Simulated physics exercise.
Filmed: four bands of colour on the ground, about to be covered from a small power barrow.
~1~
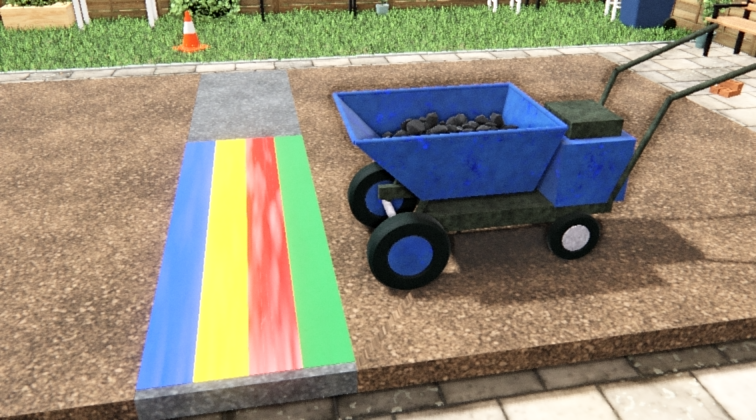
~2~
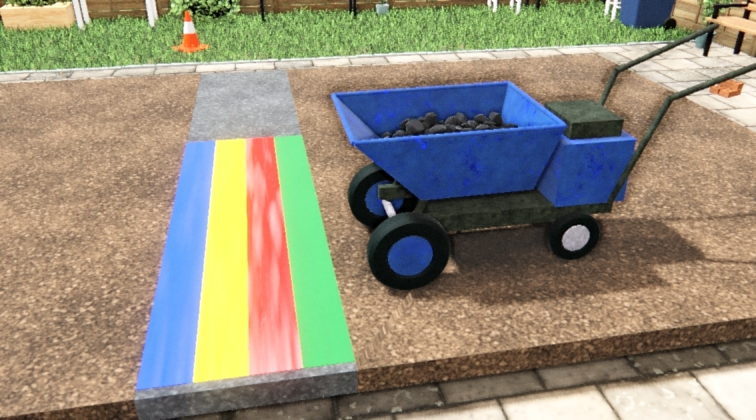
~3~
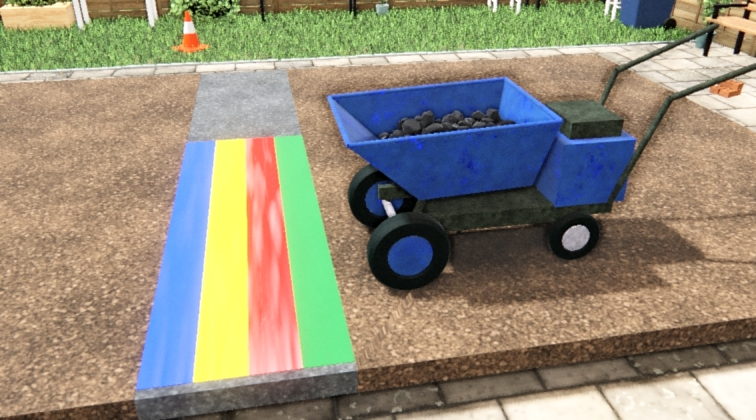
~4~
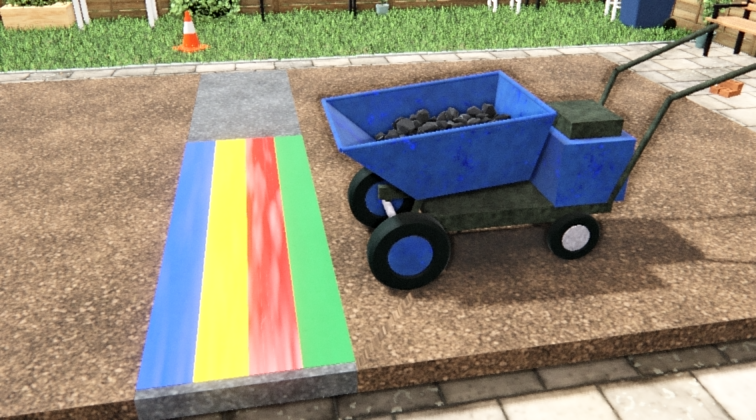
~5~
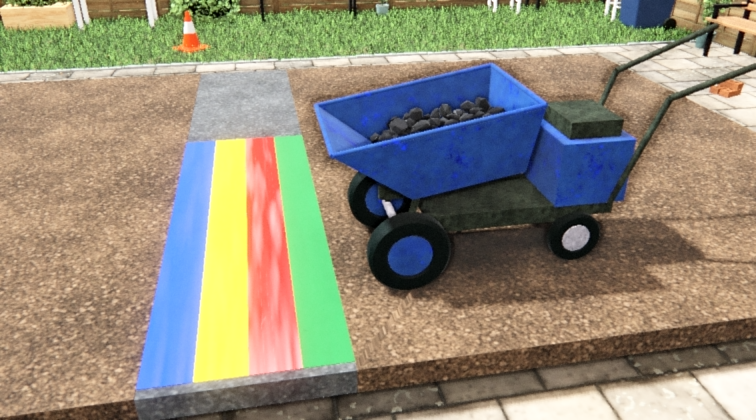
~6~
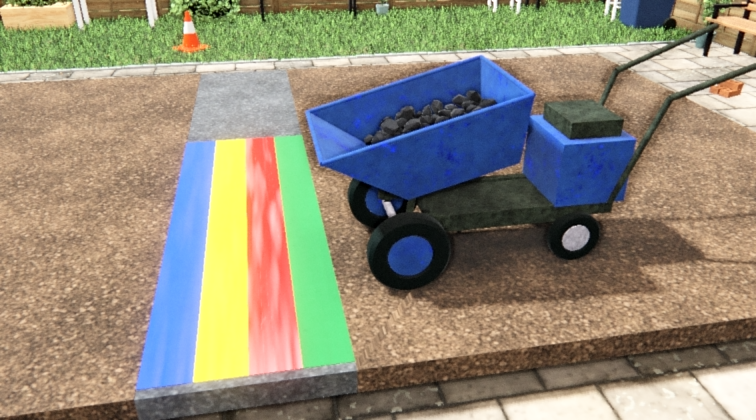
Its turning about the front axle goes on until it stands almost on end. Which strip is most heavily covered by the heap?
The yellow strip.
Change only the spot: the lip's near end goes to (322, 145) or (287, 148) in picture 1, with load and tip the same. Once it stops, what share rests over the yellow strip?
First try: 40 per cent; second try: 10 per cent.
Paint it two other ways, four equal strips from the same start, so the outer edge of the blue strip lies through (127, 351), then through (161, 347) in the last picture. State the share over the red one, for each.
20 and 10 in a hundred.
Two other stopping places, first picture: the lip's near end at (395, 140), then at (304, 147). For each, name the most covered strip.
The strip in red the first time, that blue strip the second time.
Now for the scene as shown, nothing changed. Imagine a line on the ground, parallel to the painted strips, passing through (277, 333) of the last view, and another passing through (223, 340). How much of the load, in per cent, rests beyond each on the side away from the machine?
Near 80 % and 40 %.
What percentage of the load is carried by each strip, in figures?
I'd say the green strip has near 0, the red strip near 20, the yellow strip near 35 and the blue strip near 20 per cent.
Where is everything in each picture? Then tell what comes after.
The first frame shows lip of the skip at (356, 143), level; top of the load at (452, 139), lumps of coal; green strip at (322, 324); red strip at (273, 329); yellow strip at (223, 335); blue strip at (171, 341).
The second frame shows lip of the skip at (354, 144), level; top of the load at (466, 137).
The third frame shows lip of the skip at (349, 146), tipped barely; top of the load at (463, 135).
The fourth frame shows lip of the skip at (342, 150), tipped a little; top of the load at (458, 132).
The fifth frame shows lip of the skip at (333, 156), tipped a little; top of the load at (476, 126).
The sixth frame shows lip of the skip at (322, 164), tipped clearly; top of the load at (468, 120); green strip at (322, 324); red strip at (273, 329); yellow strip at (223, 335); blue strip at (171, 341).
Soon, skip tipped steeply; all in the skip.
A while on, skip tipped steeply; most in the skip; a small part over the red strip; a small part over the yellow strip.
Towards the end, skip tipped right over; about a quarter in the skip; about a quarter over the red strip; about a third over the yellow strip; about a quarter over the blue strip; a small part off the paint.
Finally, skip tipped right over; about a quarter in the skip; none over the green strip; about a quarter over the red strip; about a third over the yellow strip; about a quarter over the blue strip; a small part off the paint.
